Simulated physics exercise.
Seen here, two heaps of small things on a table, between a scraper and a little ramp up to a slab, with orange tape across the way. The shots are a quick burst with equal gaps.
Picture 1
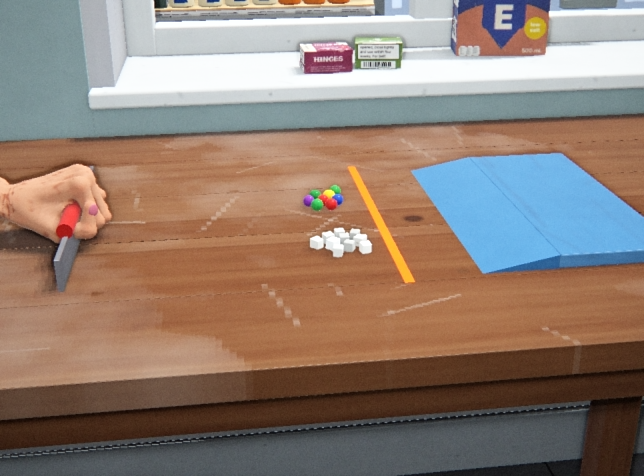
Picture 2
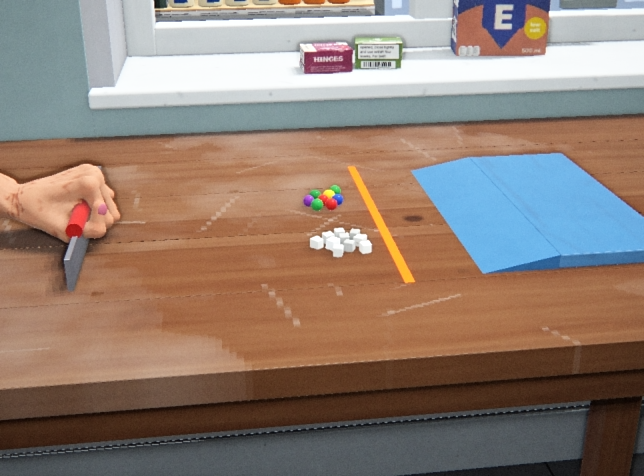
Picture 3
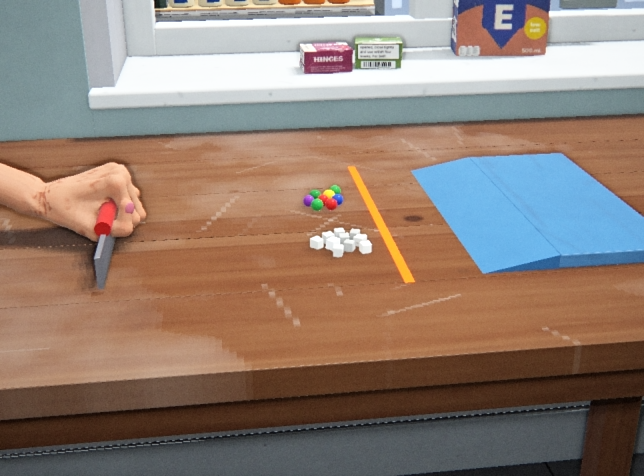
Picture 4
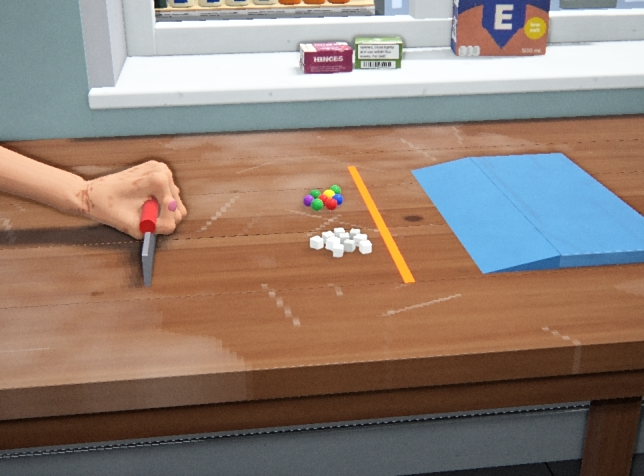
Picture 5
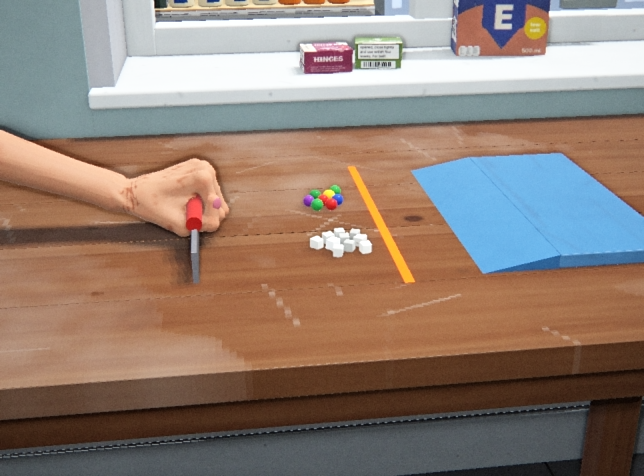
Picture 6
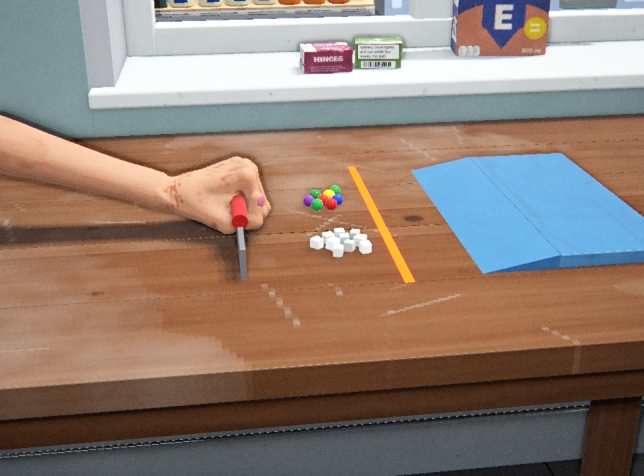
A hand sliding a red-handled scraper rightward across a wooden table toward small heaps of colourful marbles and white sugar cubes.
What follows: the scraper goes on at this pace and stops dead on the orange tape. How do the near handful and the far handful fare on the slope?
In the end the near handful stalls before the top, and the far handful reaches the top with some.
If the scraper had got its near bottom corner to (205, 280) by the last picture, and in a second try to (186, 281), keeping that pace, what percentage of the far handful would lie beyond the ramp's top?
About 90 and 20 per cent.
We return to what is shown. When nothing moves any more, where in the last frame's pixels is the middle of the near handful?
Near (456, 237).
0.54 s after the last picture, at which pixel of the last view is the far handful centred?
Near (555, 182).
Then, 0.12 s after the last picture, scraper still moving, near (322, 194); near handful all short of the ramp; far handful all short of the ramp.
Then, 0.26 s after the last picture, scraper stopped at the orange tape; near handful all short of the ramp; far handful a small part on the ramp, most short of the ramp.
Then, 0.54 s after the last picture, scraper stopped at the orange tape; near handful about a third on the ramp, about two thirds short of the ramp; far handful all past the top.
By the end, scraper stopped at the orange tape; near handful none past the top, about a quarter on the ramp, most short of the ramp; far handful all past the top.
